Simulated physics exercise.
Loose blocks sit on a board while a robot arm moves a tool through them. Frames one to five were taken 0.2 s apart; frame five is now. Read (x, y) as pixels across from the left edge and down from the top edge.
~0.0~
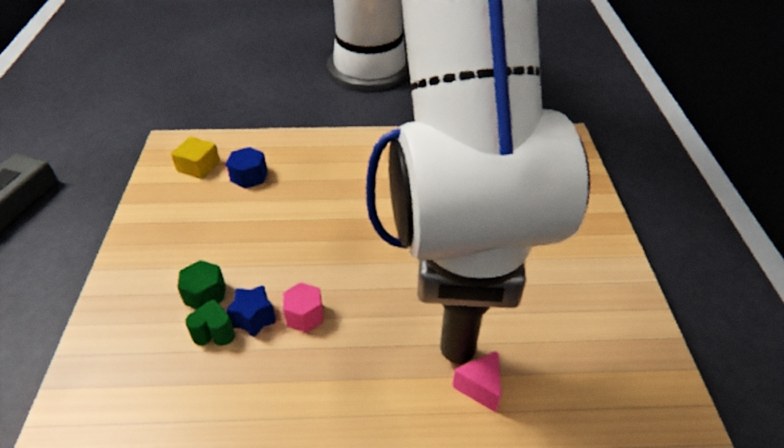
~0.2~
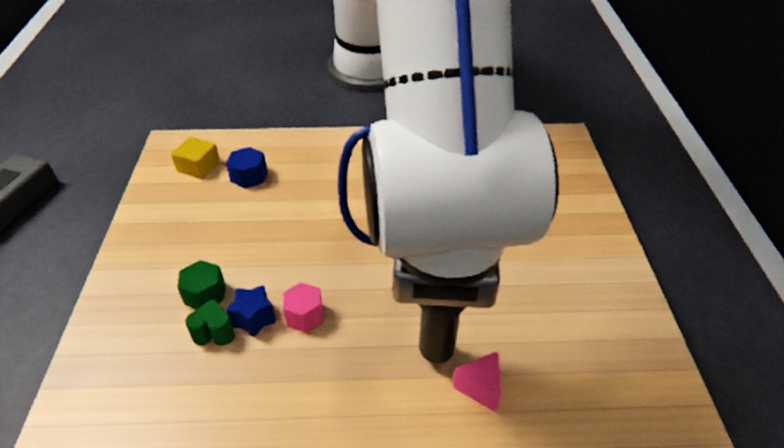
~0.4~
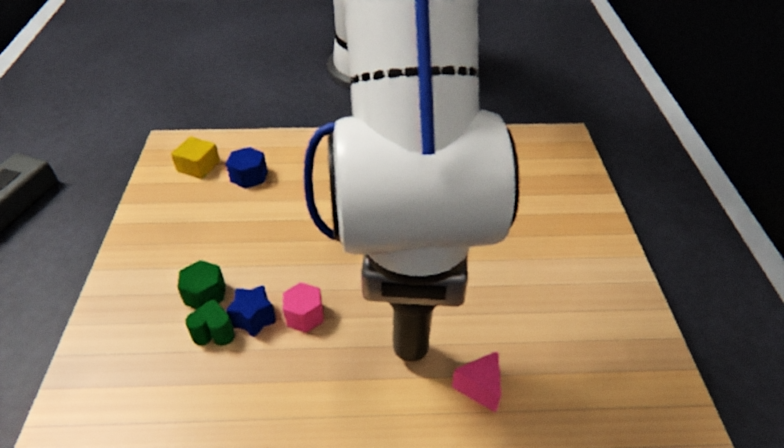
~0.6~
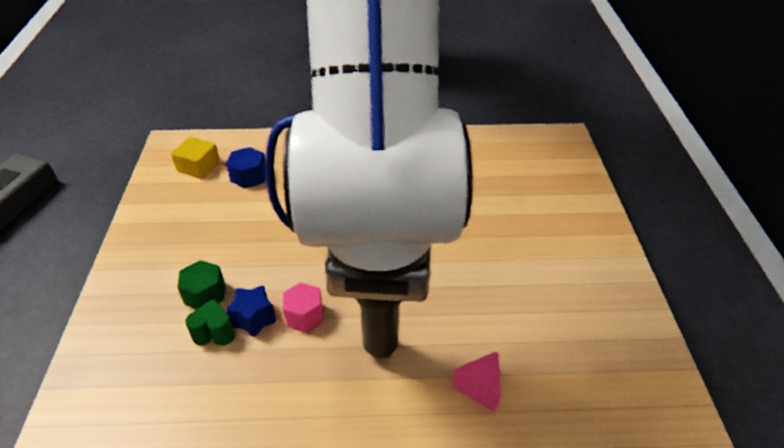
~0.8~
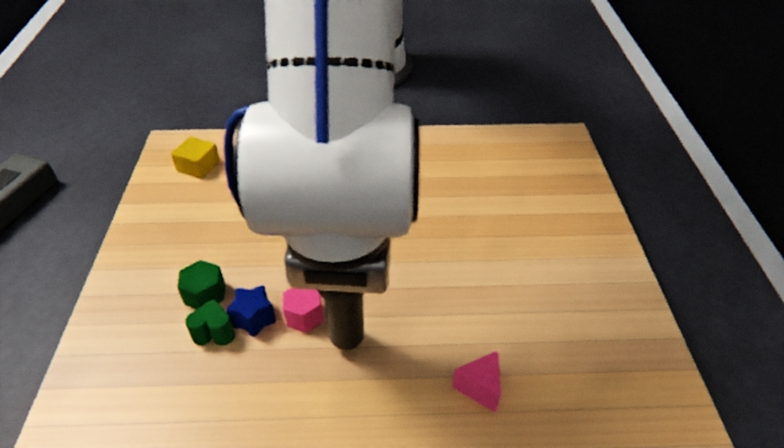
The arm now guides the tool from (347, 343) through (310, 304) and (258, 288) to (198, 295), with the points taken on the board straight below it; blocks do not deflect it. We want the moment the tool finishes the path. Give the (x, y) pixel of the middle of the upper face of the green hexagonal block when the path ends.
The middle of its upper face should be somewhere near (116, 277).
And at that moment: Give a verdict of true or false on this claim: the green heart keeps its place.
The statement is false.
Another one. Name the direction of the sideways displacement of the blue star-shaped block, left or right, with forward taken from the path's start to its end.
It is pushed towards the left-hand side.
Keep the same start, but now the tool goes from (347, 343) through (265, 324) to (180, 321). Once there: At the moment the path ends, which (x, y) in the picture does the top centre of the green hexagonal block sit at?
I'd say the green hexagonal block ends with its top centre at (173, 253).
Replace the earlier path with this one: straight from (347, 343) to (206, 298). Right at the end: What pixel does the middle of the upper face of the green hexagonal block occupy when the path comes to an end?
Its top centre is at about (154, 253).
What follows on the original path. One third of the way, tool (309, 297); green heart (200, 319); blue star-shaped block (238, 302), turned 15° anticlockwise; pink hexagonal block (271, 284), turned 45° anticlockwise.
Two thirds of the way, tool (256, 281); green hexagonal block (177, 275); green heart (190, 329), turned 20° clockwise; blue star-shaped block (222, 306), turned 60° anticlockwise; pink hexagonal block (217, 273), turned 65° anticlockwise.
At the end, tool (195, 288); green hexagonal block (116, 277); green heart (190, 329), turned 20° clockwise; blue star-shaped block (222, 306), turned 60° anticlockwise; pink hexagonal block (155, 278), turned 55° anticlockwise.
